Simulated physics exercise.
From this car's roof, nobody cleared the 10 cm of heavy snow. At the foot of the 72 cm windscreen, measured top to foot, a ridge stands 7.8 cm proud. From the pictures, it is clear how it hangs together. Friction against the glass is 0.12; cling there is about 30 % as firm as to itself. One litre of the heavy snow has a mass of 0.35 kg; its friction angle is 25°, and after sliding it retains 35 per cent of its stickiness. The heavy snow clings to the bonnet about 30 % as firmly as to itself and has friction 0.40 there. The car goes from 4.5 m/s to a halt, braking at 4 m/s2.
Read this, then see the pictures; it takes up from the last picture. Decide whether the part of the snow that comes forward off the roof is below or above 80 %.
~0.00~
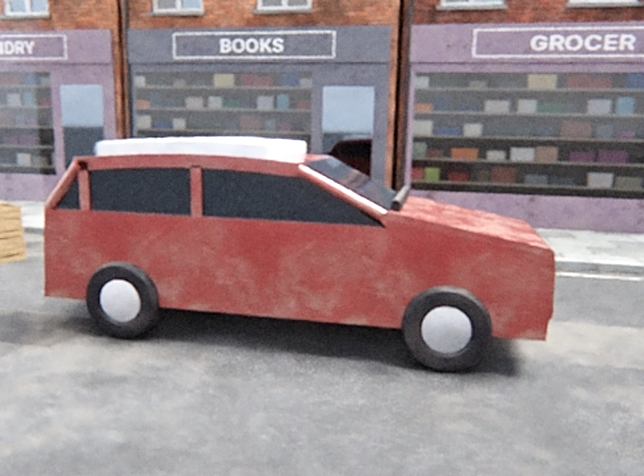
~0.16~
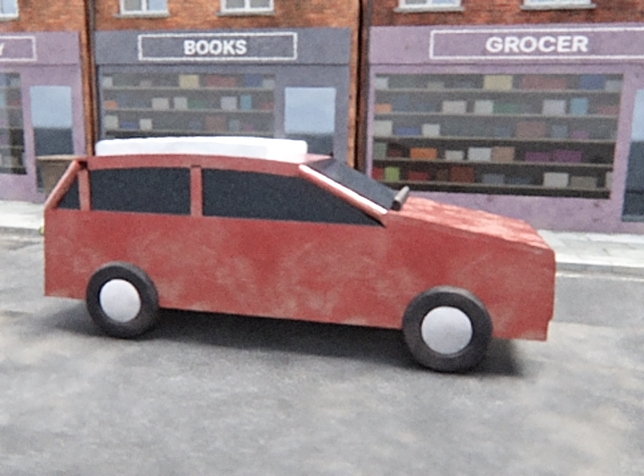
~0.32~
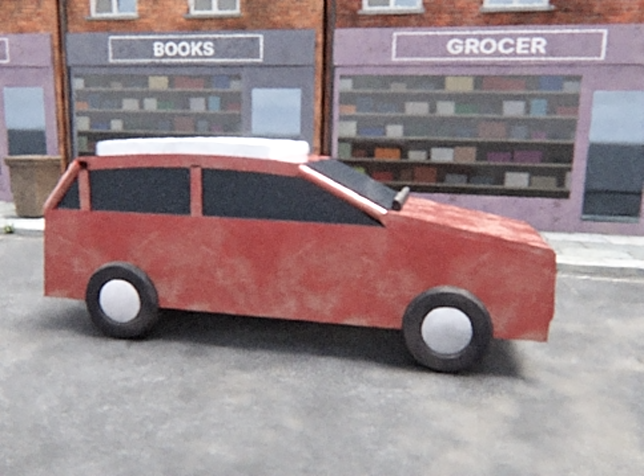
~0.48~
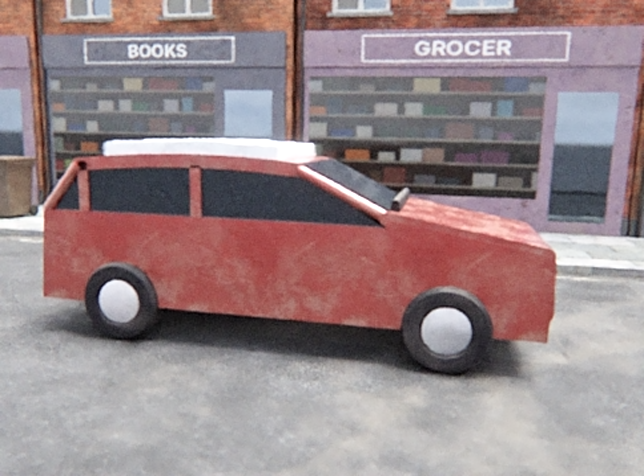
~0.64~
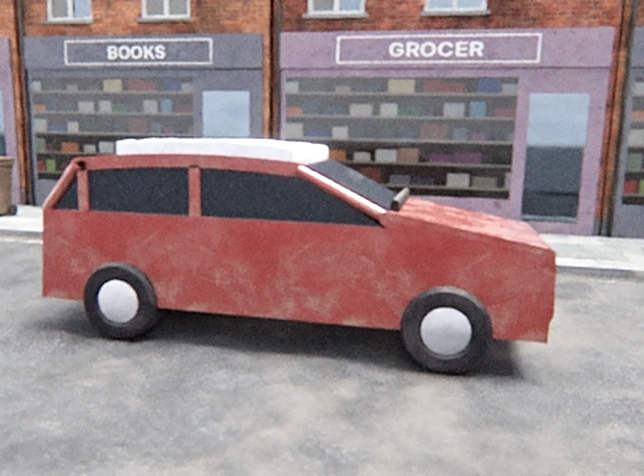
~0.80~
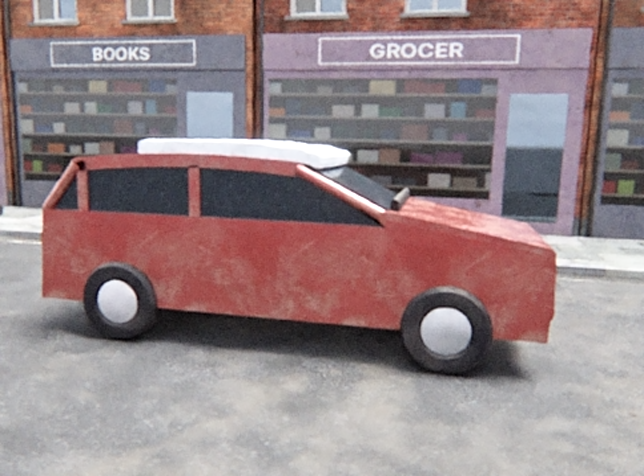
My bet is it finishes in excess of 80 %.
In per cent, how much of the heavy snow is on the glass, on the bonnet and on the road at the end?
In the end some 18 percent lies on the glass, 50 percent on the bonnet, and 35 percent on the road.
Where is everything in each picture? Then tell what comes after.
The first frame shows leading edge of the heavy snow at (268, 158).
The second frame shows leading edge of the heavy snow at (268, 158).
The third frame shows leading edge of the heavy snow at (270, 158), its middle shifted 1.4 cm.
The fourth frame shows leading edge of the heavy snow at (278, 148), its middle shifted 7.3 cm.
The fifth frame shows leading edge of the heavy snow at (294, 156), its middle shifted 19 cm.
The sixth frame shows leading edge of the heavy snow at (320, 160), its middle shifted 38 cm, 10 % of it past the top of the windscreen, cracking.
After 1.20 s, 32 % of the snow is on the roof, 53 % on the glass, 14 % on the bonnet and none has gone off the nose.
After 1.68 s, none of the snow is on the roof, 19 % on the glass, 81 % on the bonnet and 1 % has gone off the nose.
After 2.15 s, none of the snow is on the roof, 17 % on the glass, 65 % on the bonnet and 18 % has gone off the nose.
After 2.62 s, none of the snow is on the roof, 17 % on the glass, 52 % on the bonnet and 30 % has gone off the nose.
After 2.90 s, at the end, none of the snow is on the roof, 17 % on the glass, 49 % on the bonnet and 33 % has gone off the nose.
